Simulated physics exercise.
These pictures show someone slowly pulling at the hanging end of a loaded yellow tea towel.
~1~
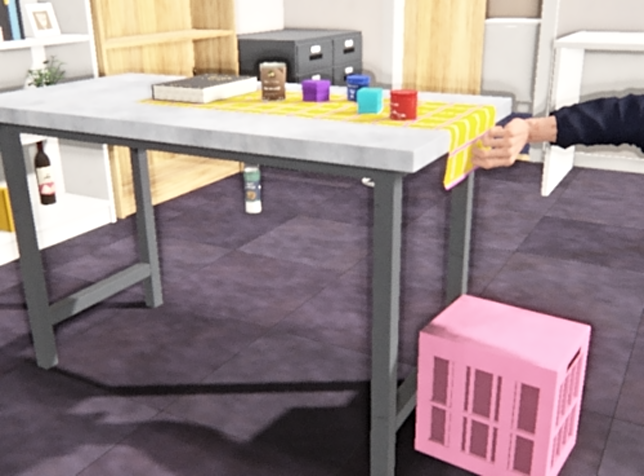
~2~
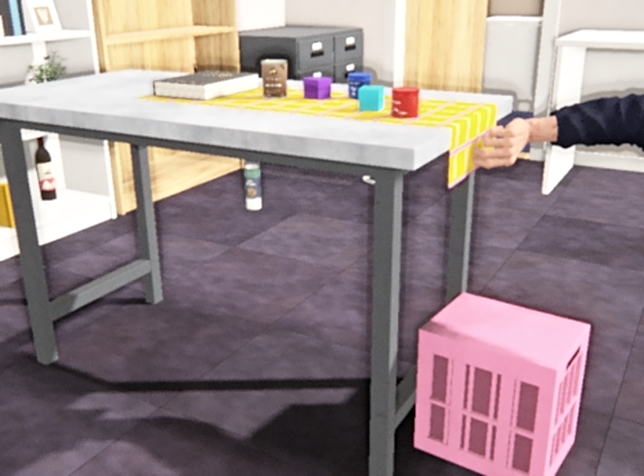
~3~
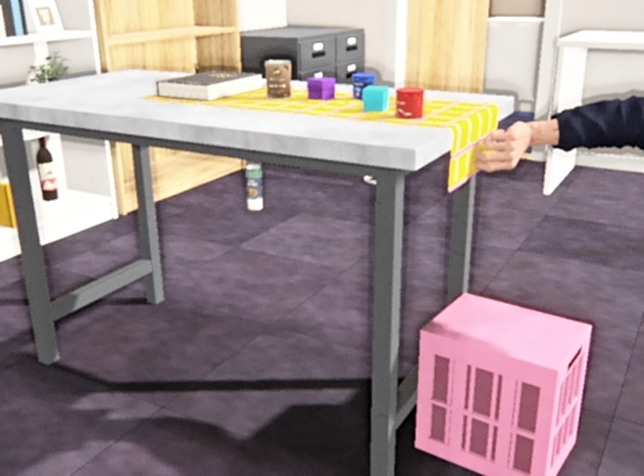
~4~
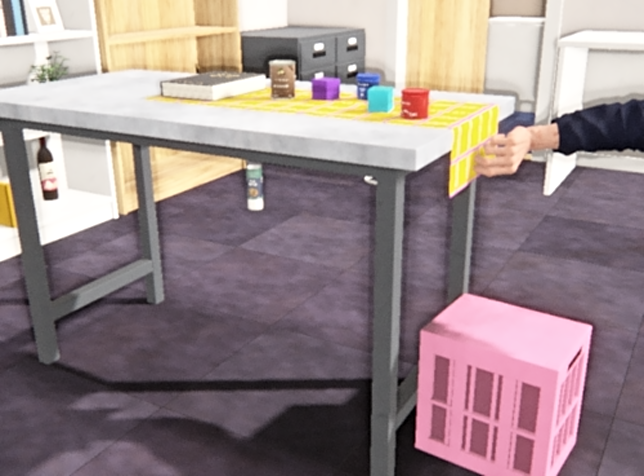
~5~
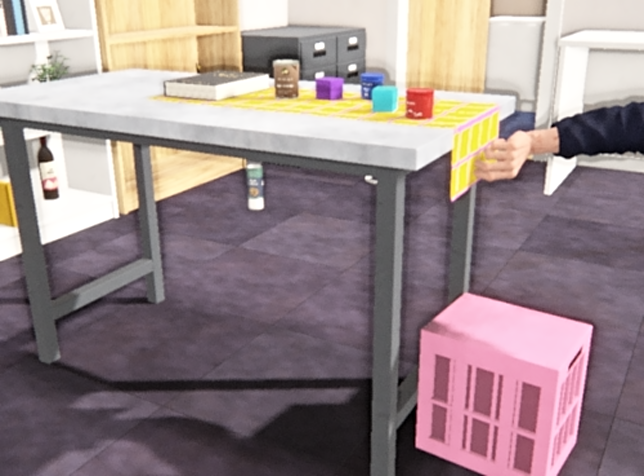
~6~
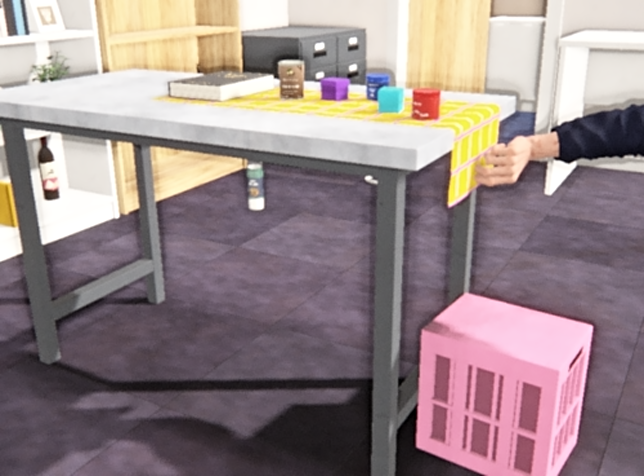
On a grey table, a hand slowly pulls a loaded yellow cloth to the right.
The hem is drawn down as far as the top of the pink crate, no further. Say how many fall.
The answer is three.
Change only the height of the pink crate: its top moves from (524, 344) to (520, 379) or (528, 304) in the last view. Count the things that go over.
The count: 4 and 2.
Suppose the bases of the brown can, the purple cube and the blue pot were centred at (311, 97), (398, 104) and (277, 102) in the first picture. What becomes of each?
The brown can keeps its place on top; the purple cube falls; the blue pot holds on.
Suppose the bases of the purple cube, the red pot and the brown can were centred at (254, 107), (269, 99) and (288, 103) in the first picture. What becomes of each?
The purple cube keeps its place on top, the red pot does not fall, the brown can remains up.
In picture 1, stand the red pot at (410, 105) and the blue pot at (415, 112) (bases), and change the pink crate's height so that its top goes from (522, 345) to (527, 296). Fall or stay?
The red pot comes down, the blue pot drops off.
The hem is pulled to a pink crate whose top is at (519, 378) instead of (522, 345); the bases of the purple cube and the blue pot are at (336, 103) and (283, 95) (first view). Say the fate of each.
The purple cube is carried off; the blue pot remains up.
Early on, hem near (473, 232); red pot gone.
Midway, hem near (472, 273); red pot and turquoise cube gone.
Near the end, hem on the crate; red pot, turquoise cube and blue pot gone.
Finally, hem on the crate; red pot, turquoise cube and blue pot gone. Over the edge go three.
